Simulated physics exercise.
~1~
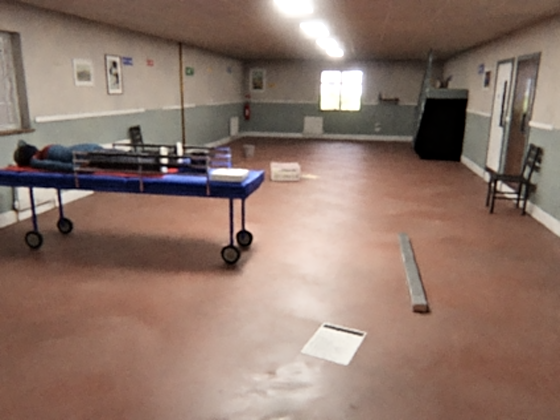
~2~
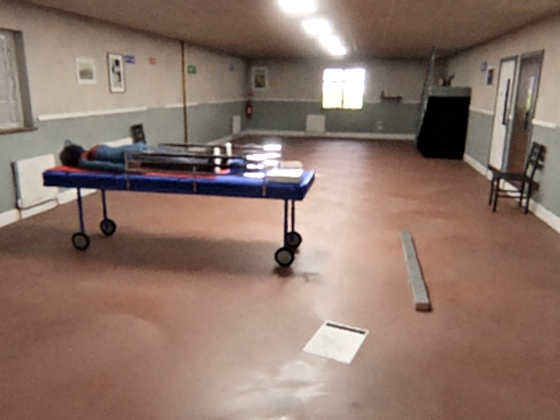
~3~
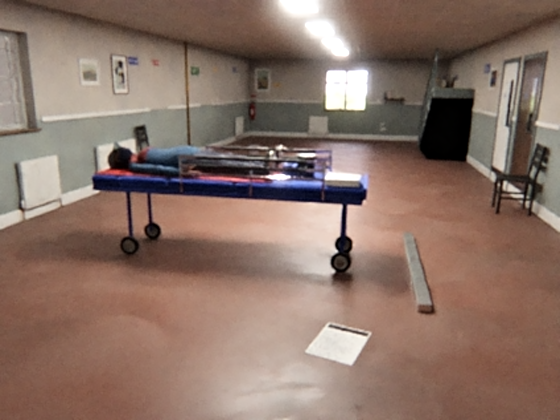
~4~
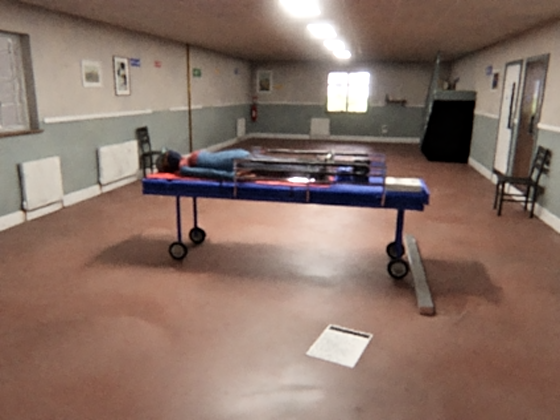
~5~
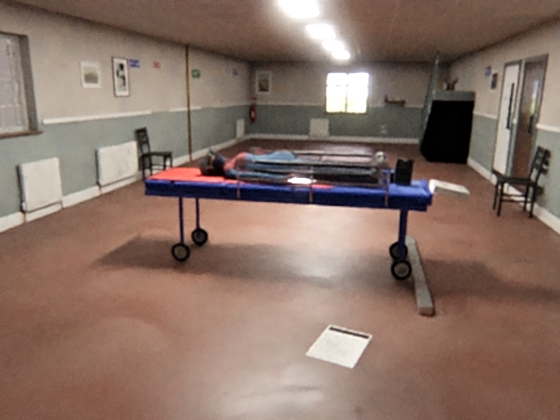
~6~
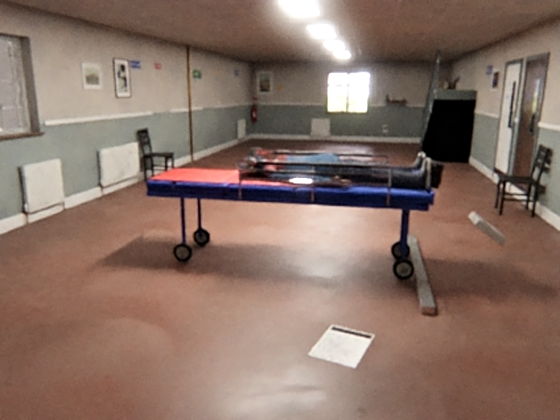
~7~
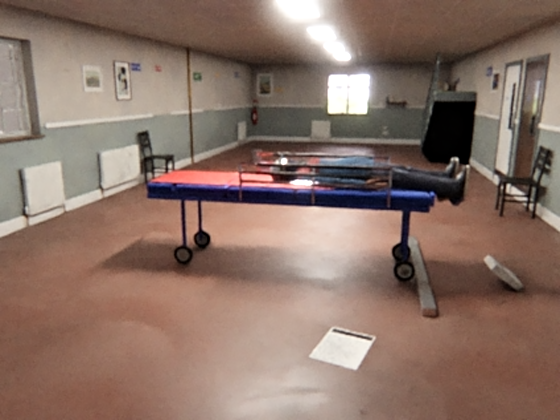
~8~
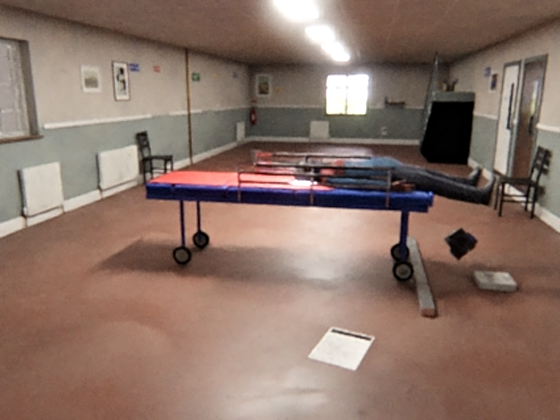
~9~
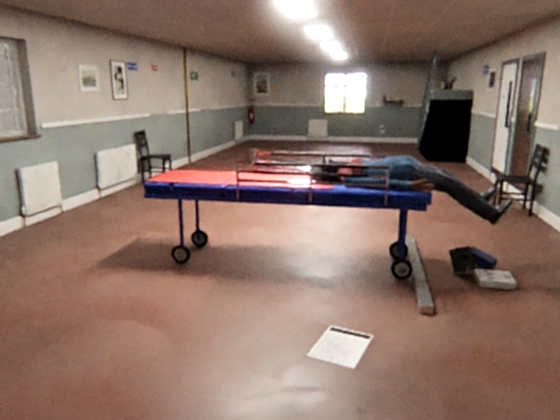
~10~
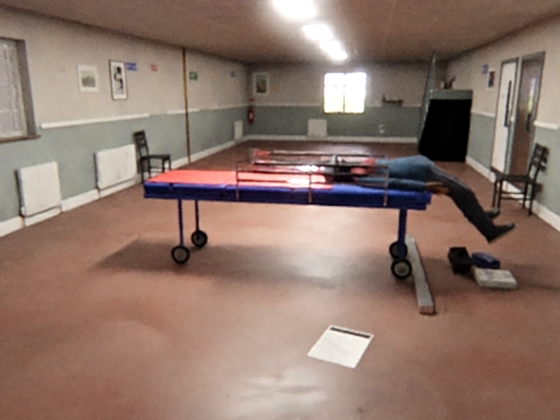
A blue hospital trolley carrying a limp person rolled right across a bare room and stopped abruptly at a sill on the floor. The person slid feet first partway over the end, legs drooping, while a white folder, black pump and blue box fell off.
